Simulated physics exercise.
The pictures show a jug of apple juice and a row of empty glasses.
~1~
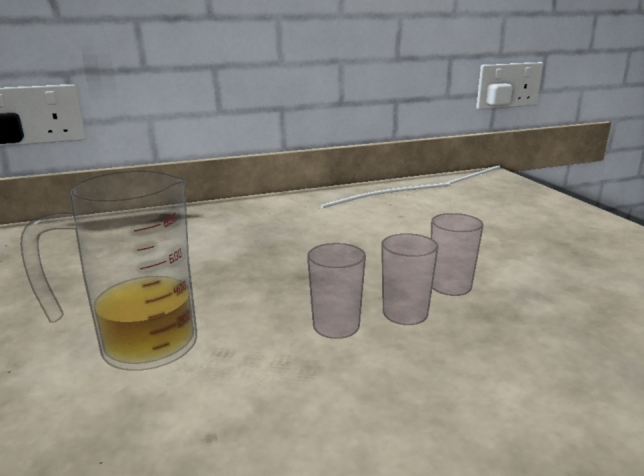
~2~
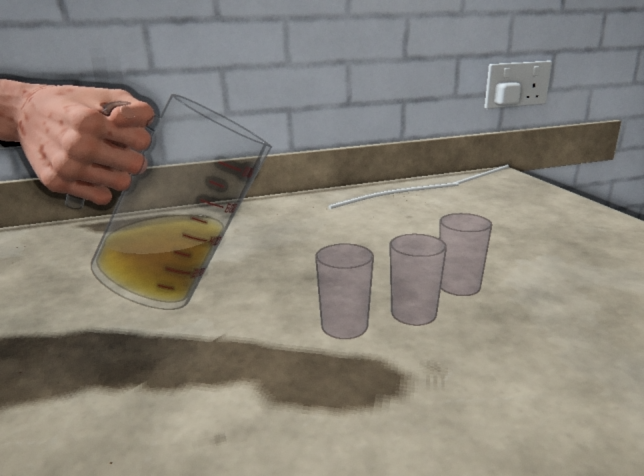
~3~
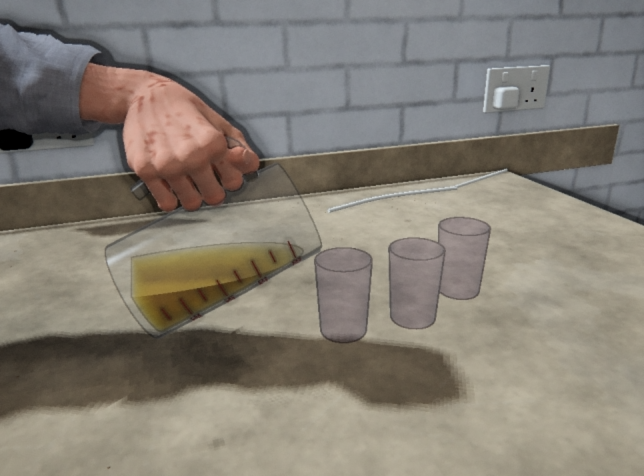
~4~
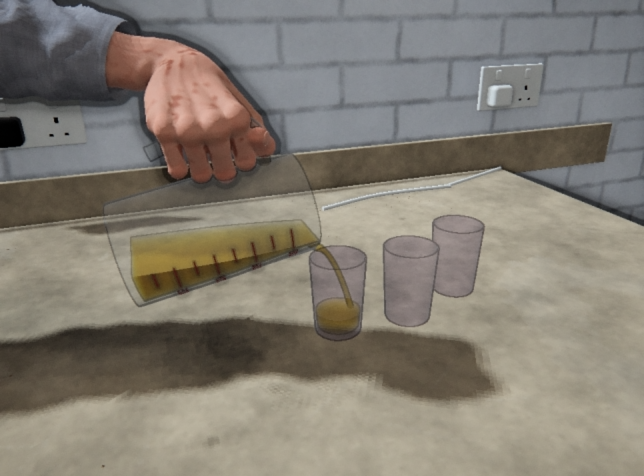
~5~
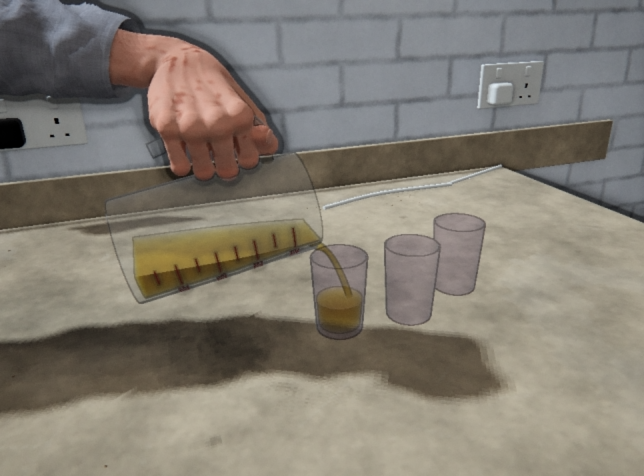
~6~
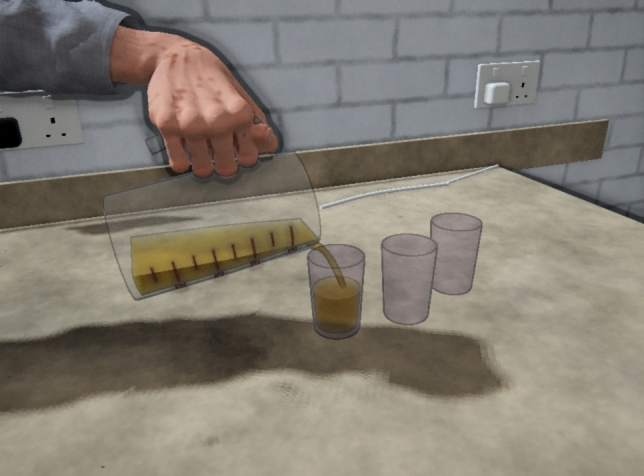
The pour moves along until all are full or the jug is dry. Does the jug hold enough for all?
It falls short.
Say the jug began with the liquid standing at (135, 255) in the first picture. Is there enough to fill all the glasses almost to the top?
My call: Goes round.
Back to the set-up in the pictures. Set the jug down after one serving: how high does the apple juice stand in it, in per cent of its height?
Close to 15 %.
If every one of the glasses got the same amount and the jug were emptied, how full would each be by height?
Close to 65 %.
Shortly, the first is about three quarters full.
Then, the first is done and the jug has about half of its load.
At the finish, the jug is empty with two filled and the next at a little of a serving.
